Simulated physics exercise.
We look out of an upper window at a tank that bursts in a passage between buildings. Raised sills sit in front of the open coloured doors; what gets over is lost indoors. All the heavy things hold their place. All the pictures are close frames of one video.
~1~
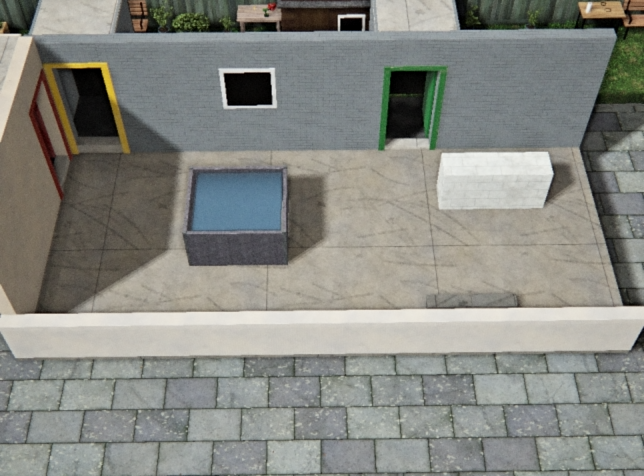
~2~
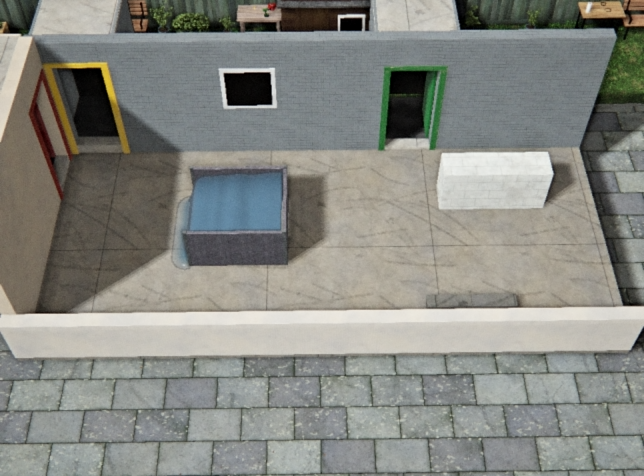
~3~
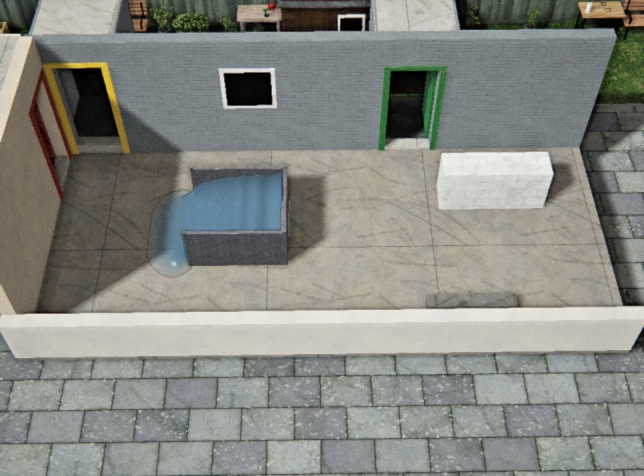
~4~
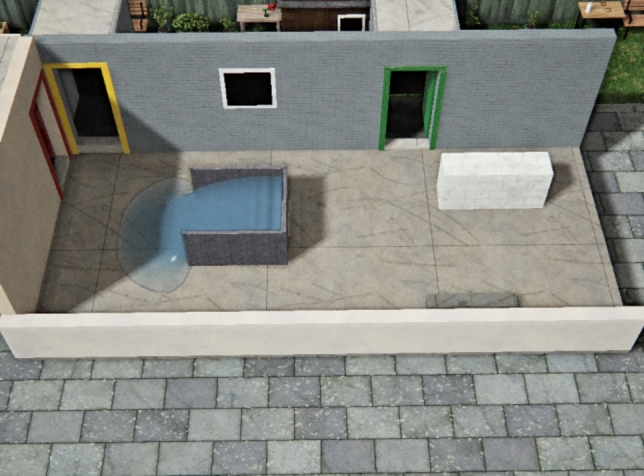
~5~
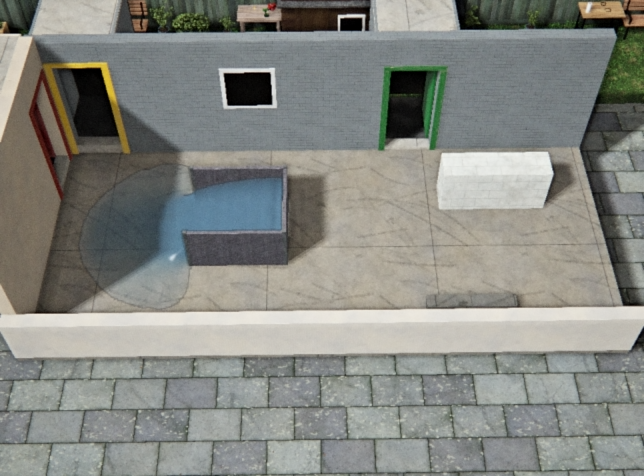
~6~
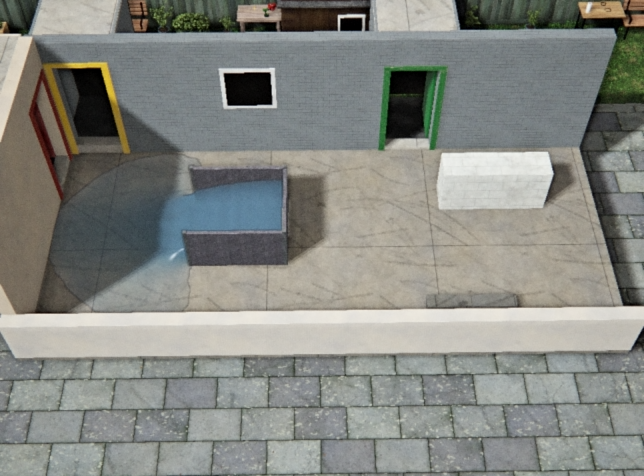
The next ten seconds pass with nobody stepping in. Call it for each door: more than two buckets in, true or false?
Green door false, red door true, yellow door true.
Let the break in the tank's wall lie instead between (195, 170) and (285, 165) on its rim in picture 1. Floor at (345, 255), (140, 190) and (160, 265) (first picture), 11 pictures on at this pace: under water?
Taken one by one: Unaffected, then sodden, then unaffected.
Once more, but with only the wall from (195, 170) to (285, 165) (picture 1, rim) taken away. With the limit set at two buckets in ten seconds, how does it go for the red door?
Then: The red door tops the mark.
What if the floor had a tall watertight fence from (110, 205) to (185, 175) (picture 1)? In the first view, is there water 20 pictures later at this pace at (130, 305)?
At that place: Flooded.
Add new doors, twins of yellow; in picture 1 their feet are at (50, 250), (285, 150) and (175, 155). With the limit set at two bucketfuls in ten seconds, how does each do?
Lab note, doors in listed order: Over the limit, under the limit, under the limit.
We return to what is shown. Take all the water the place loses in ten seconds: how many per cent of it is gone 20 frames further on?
Near 35 in a hundred.
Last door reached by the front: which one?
Door: The green one.
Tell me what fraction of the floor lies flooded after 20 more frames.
It comes to roughly 40 in a hundred.
A moment on, water covers 25 % of the floor; the green door not reached, the red door under two buckets in, the yellow door wet at the sill, nothing in.
Next, water covers 25 % of the floor; the green door not reached, the red door over two buckets in, the yellow door under two buckets in.
Then, water covers 40 % of the floor; the green door not reached, the red door far over two buckets in, the yellow door over two buckets in.
Later, water covers 75 % of the floor; the green door wet at the sill, nothing in, the red door far over two buckets in, the yellow door over two buckets in.
In the end, water covers 95 % of the floor; the green door wet at the sill, nothing in, the red door far over two buckets in, the yellow door over two buckets in.
